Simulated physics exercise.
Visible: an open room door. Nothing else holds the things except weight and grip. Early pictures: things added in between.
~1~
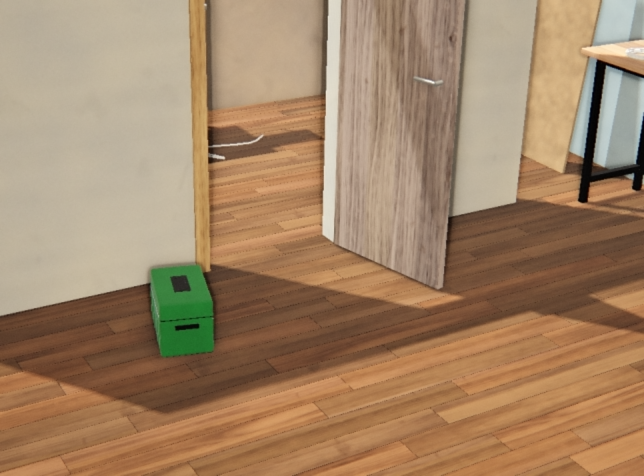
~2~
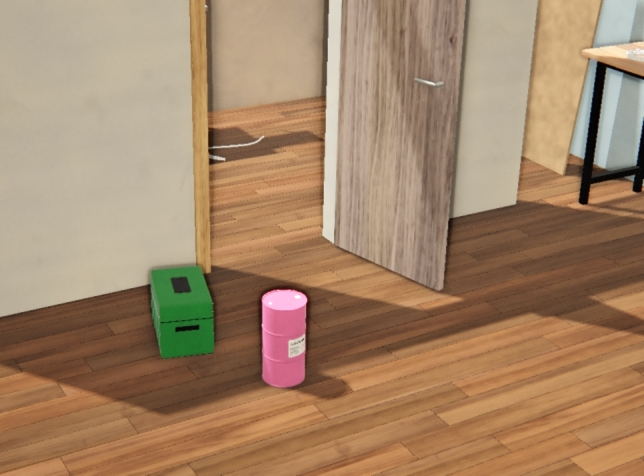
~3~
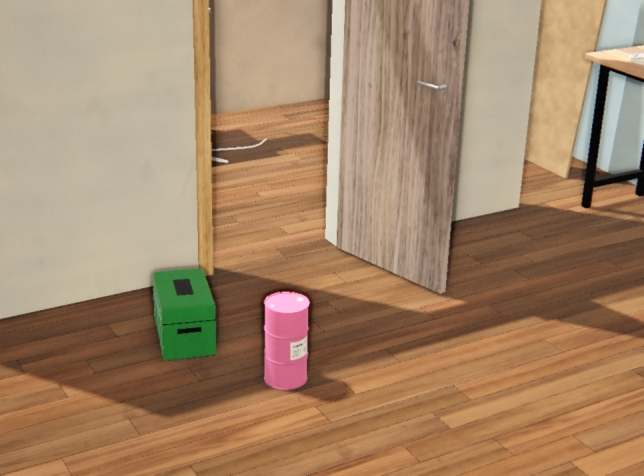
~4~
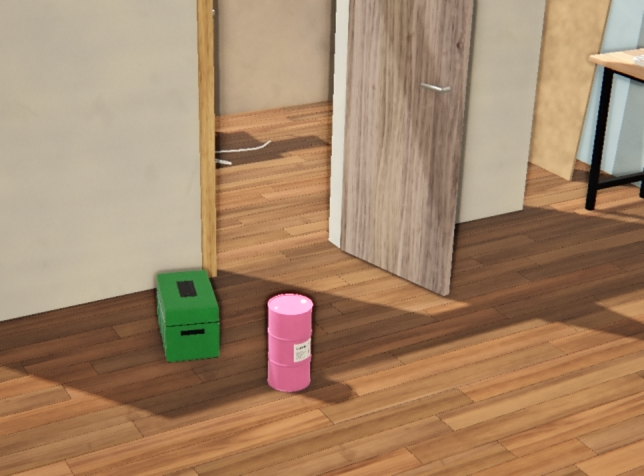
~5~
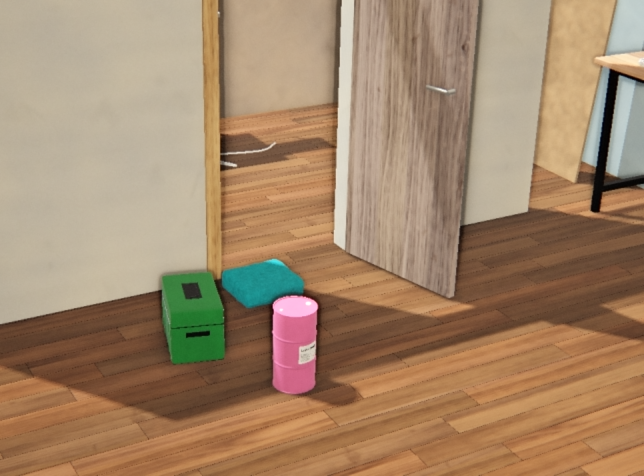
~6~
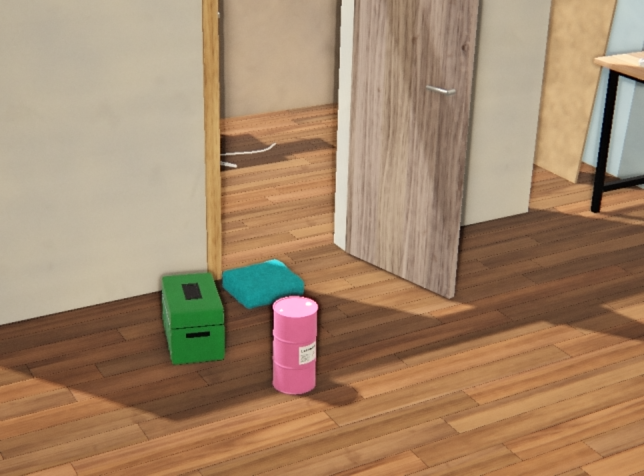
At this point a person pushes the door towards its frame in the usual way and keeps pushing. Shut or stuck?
The gap remains.
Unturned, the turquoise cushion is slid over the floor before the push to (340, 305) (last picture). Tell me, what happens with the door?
After that, the door stays partly open.
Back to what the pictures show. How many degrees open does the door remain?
Some 25° open.
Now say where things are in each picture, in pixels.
The first picture shows door wide open and still.
The second picture shows door wide open and still; pink canister (284, 339); green toolbox (182, 311).
The third picture shows door wide open and still; pink canister (286, 341); green toolbox (184, 313).
The fourth picture shows door wide open and still; pink canister (290, 343); green toolbox (187, 315).
The fifth picture shows door wide open and still; pink canister (295, 345); green toolbox (192, 317).
The sixth picture shows door wide open and still; turquoise cushion (263, 284); pink canister (295, 346).
Then, 0.80 s later than the last frame, open by 70°.
Then, 1.30 s later than the last frame, open by 37°; turquoise cushion moved a little near (253, 282).
When it is over, open by 26°; moved from the start, turquoise cushion; the other 2 as before. End places, in pixels of the last picture, turquoise cushion near (234, 279).
